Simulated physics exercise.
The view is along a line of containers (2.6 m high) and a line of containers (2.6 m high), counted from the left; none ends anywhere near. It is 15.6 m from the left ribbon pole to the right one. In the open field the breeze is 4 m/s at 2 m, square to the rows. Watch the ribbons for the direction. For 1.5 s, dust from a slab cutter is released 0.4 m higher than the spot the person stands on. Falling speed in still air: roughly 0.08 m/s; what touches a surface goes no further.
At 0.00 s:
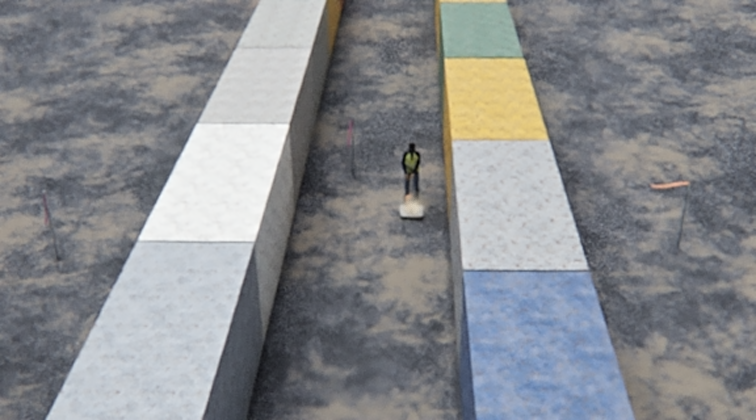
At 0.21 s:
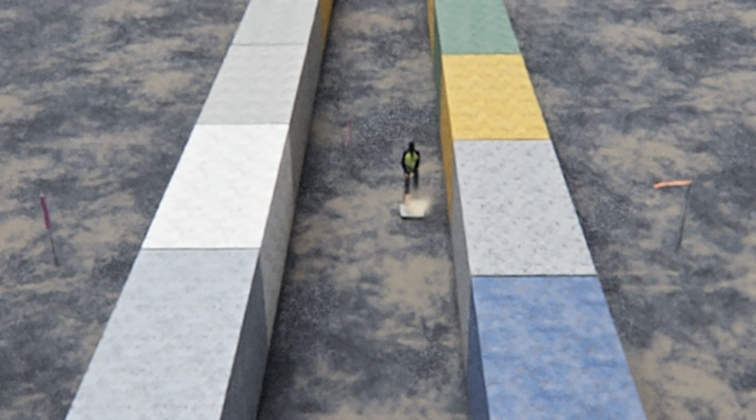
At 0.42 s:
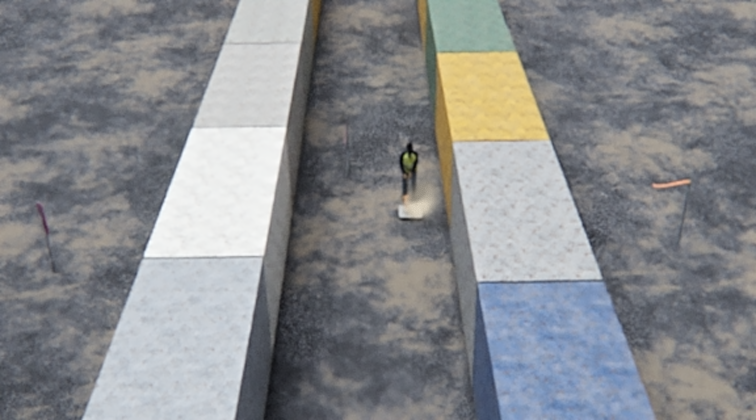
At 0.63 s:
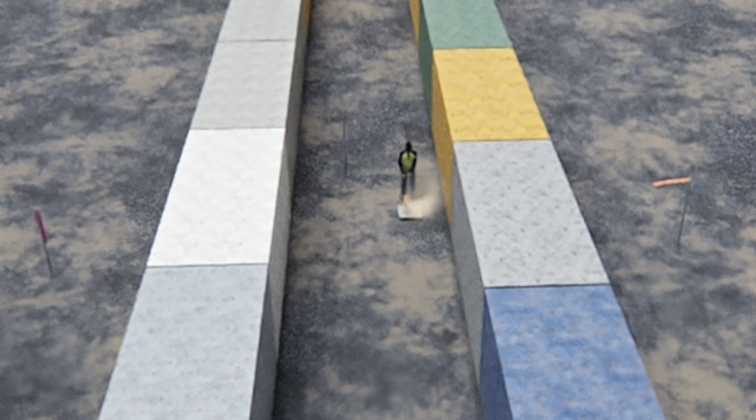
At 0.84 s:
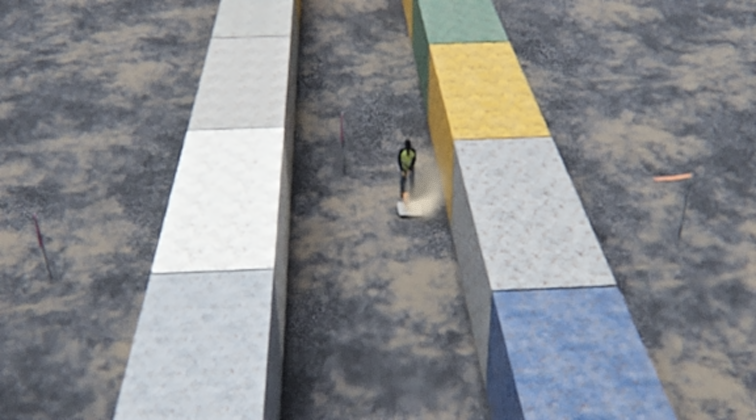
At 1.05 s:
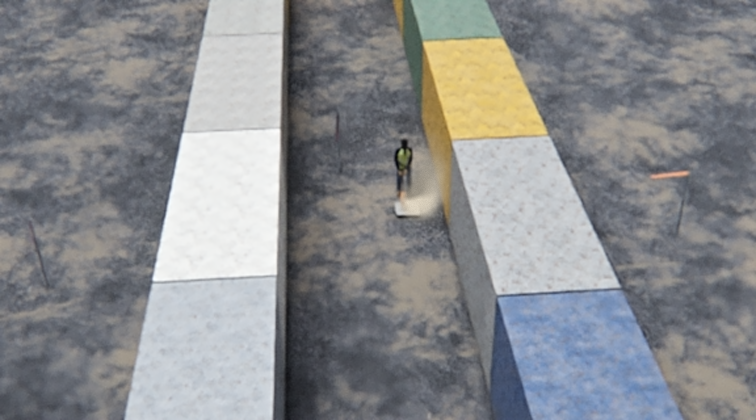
In this clip, a person in a yellow vest stands with a slab cutter between two lines of containers as a small, pale dust cloud grows and spreads toward the right line, while the high view shifts slightly.
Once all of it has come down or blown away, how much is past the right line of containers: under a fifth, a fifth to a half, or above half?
The share that finishes beyond it is not even a fifth.
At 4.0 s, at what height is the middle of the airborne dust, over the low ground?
About 3.0 m.
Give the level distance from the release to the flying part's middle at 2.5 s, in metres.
Roughly 0.5 m.
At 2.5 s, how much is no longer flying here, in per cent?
About 10 %.
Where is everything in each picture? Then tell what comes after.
The first frame shows the left ribbon ends at (46, 224), hanging almost straight, the dust in the air spans x = 405 to 420 around y = 205 and it comes from (412, 207).
The second frame shows the right ribbon ends at (654, 187), leaning 85 degrees to the left and the dust in the air spans x = 410 to 425 around y = 200.
The third frame shows the dust in the air spans x = 410 to 430 around y = 200 and the top of the right line of containers crosses (498, 129).
The fourth frame shows the left ribbon ends at (44, 241), hanging almost straight and the dust in the air spans x = 410 to 435 around y = 200.
The fifth frame shows the right ribbon ends at (655, 179), leaning 85 degrees to the left and the dust in the air spans x = 410 to 440 around y = 195.
The sixth frame shows the dust in the air spans x = 405 to 435 around y = 195 and the top of the right line of containers crosses (496, 125).
After 2.5 s, 92 % is in the air or yet to come; 0 % is beyond the right line of containers; the middle of what still flies is 1.8 m above the low ground, near (432, 155).
After 4.0 s, 77 % is in the air or yet to come; 0 % is beyond the right line of containers; the middle of what still flies is 2.9 m above the low ground, near (381, 119).
After 8.0 s, 55 % is in the air or yet to come; 0 % is beyond the right line of containers; the middle of what still flies is 2.6 m above the low ground, near (76, 147).
After 20.0 s, 14 % is in the air or yet to come; 0 % is beyond the right line of containers.
After 45.0 s, 1 % is in the air or yet to come; 0 % is beyond the right line of containers.
